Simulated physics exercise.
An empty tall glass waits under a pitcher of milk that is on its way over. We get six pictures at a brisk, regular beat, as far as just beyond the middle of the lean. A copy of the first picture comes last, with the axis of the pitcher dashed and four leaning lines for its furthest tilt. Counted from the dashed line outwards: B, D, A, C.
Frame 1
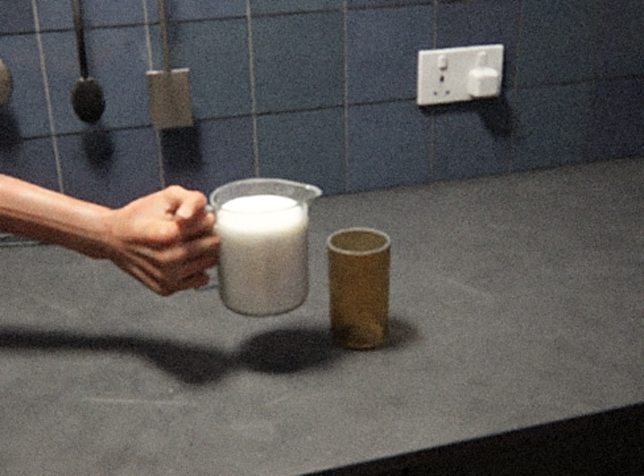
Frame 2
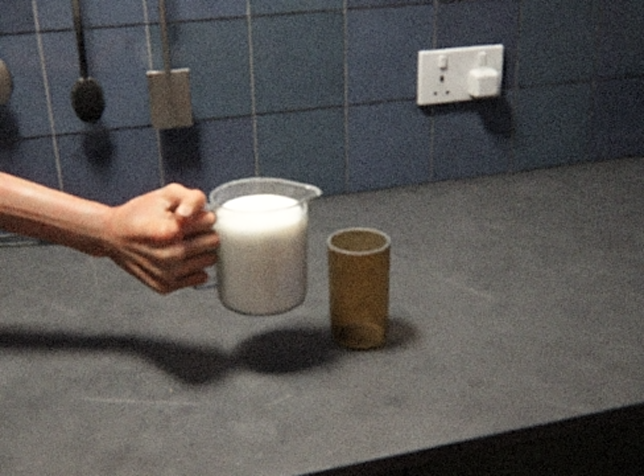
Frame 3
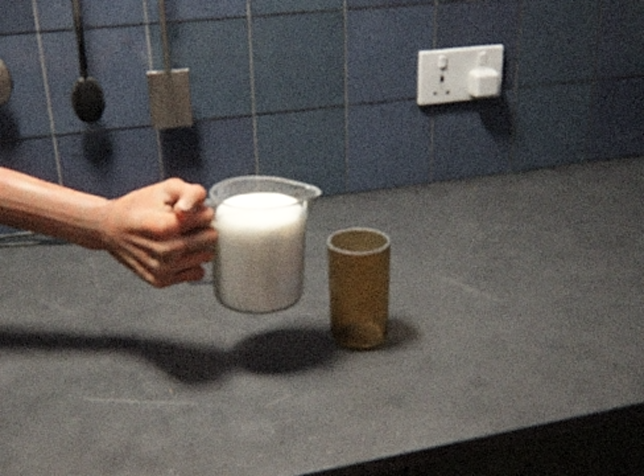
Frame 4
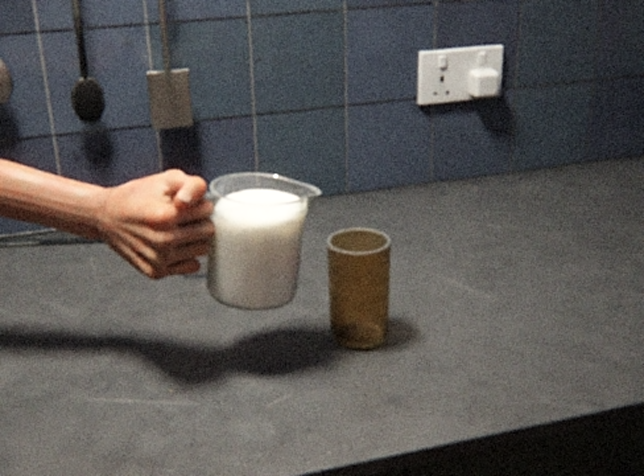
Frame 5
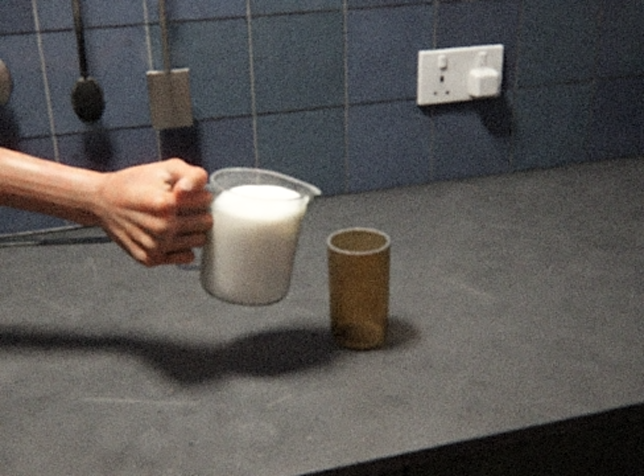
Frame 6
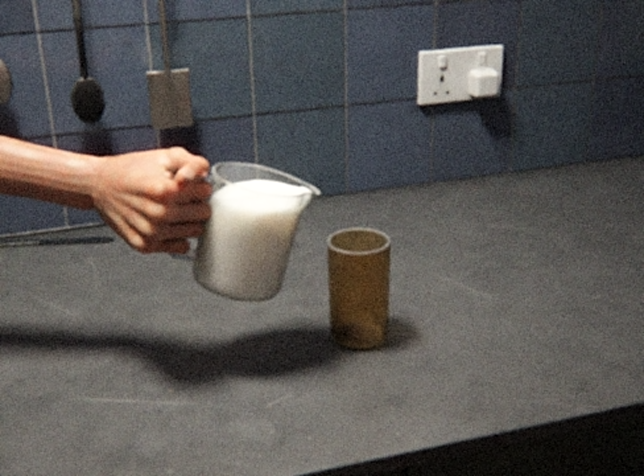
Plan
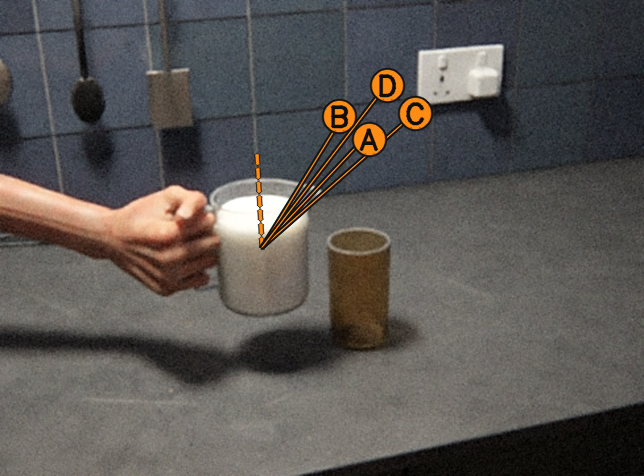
A hand held a clear pitcher of milk beside an empty, brownish tall glass on a gray counter, then slowly tilted it slightly toward the glass, with no milk leaving the lip.
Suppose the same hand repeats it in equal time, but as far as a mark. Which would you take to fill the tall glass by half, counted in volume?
I would pick mark A.
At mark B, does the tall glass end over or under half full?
Under half.
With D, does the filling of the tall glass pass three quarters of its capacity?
No.
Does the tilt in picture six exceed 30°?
No, it does not.
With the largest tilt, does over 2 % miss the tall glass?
No, it does not.
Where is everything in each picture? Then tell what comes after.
Upright, lip at (319, 191); rim of the tall glass round (359, 240); nothing has left yet, in the first picture.
Upright, lip at (319, 191); nothing has left yet, in the second picture.
Tipped about 3°, lip at (319, 191); nothing has left yet, in the third picture.
Tipped about 7°, lip at (318, 191); nothing has left yet, in the fourth picture.
Tipped about 11°, lip at (318, 191); nothing has left yet, in the fifth picture.
Tipped about 16°, lip at (318, 191); nothing has left yet, in the sixth picture.
In orange, A at (354, 148); B at (332, 132); C at (402, 124); D at (376, 98).
With A, the tall glass ends with about 49 % of what it can hold.
With B, the tall glass ends with about 23 % of what it can hold.
With C, the tall glass ends with about 65 % of what it can hold.
With D, the tall glass ends with about 35 % of what it can hold.
